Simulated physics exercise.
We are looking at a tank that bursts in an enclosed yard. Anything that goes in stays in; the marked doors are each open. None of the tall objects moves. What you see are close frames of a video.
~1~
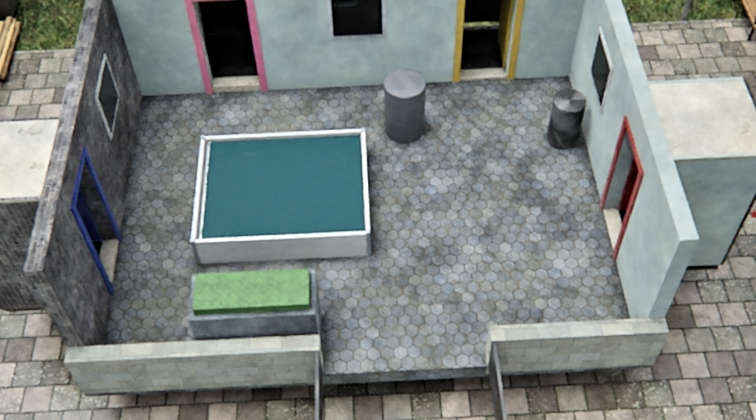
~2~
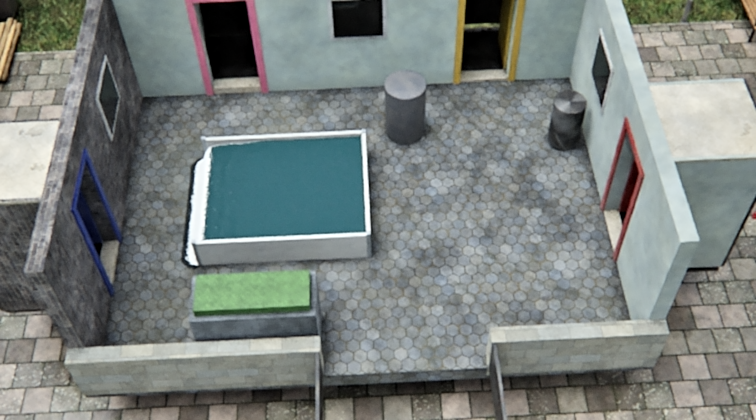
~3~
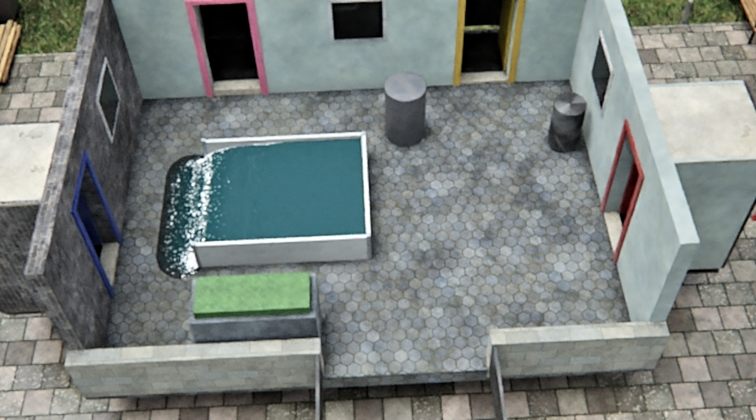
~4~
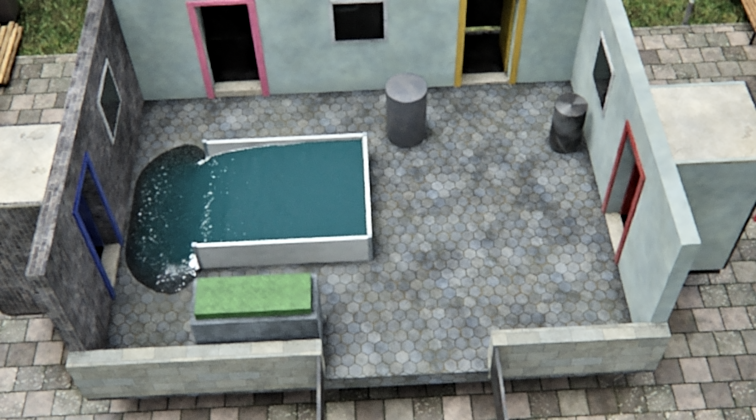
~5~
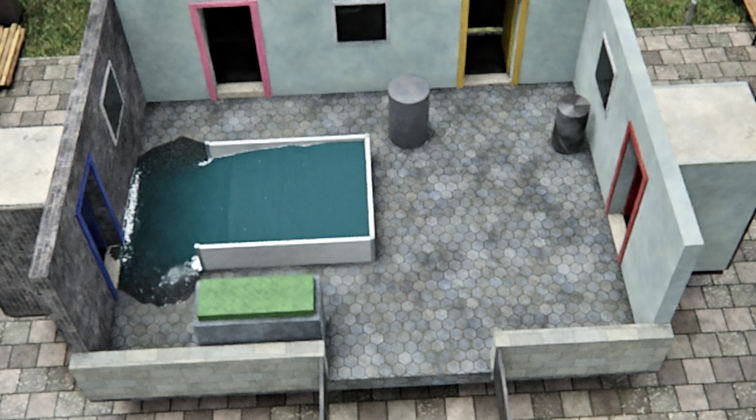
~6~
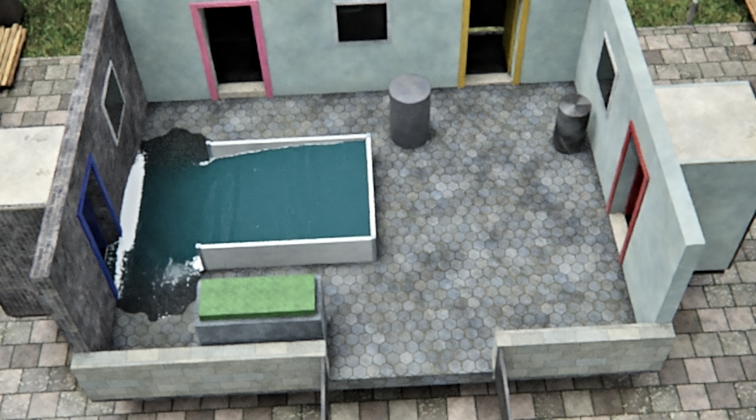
Dark teal water bursts from the left side of a white-walled tank in a paved yard, seen from high above. Pale walls with pink, yellow and red door surrounds and a dark left wall with a blue one enclose the tank, a green-topped block and two grey cylinders. The water spreads left in a foaming, rounded sheet, then reaches the blue doorway wall, while the view shifts very slightly.
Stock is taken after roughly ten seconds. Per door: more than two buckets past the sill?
Red door at or under, yellow door at or under, pink door at or under, blue door over.
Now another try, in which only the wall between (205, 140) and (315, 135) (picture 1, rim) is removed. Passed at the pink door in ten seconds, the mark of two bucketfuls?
In that case the pink door overshoots.
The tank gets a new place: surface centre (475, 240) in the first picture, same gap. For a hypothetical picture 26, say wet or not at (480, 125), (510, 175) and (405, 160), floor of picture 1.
In order: Untouched, untouched, untouched.
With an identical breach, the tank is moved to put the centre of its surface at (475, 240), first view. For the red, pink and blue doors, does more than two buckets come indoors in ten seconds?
The red door stays within the limit; the pink door stays within the limit; the blue door exceeds the limit.
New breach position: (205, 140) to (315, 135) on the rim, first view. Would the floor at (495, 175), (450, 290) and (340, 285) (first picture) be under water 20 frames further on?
Result, in sequence: Spared by the spill, spared by the spill, spared by the spill.
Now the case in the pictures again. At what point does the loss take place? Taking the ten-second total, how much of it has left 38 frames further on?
Around 85 percent.
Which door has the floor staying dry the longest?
The red-painted one.
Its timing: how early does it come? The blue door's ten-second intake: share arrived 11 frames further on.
Approximately 40 in a hundred, I reckon.
A moment on, water covers 15 % of the floor; the red door not reached, the yellow door not reached, the pink door not reached, the blue door over two buckets in.
Next, water covers 20 % of the floor; the red door not reached, the yellow door not reached, the pink door wet at the sill, nothing in, the blue door far over two buckets in.
Then, water covers 35 % of the floor; the red door not reached, the yellow door not reached, the pink door wet at the sill, nothing in, the blue door far over two buckets in.
Later, water covers 65 % of the floor; the red door not reached, the yellow door wet at the sill, nothing in, the pink door under two buckets in, the blue door far over two buckets in.
In the end, water covers 95 % of the floor; the red door wet at the sill, nothing in, the yellow door wet at the sill, nothing in, the pink door under two buckets in, the blue door far over two buckets in.
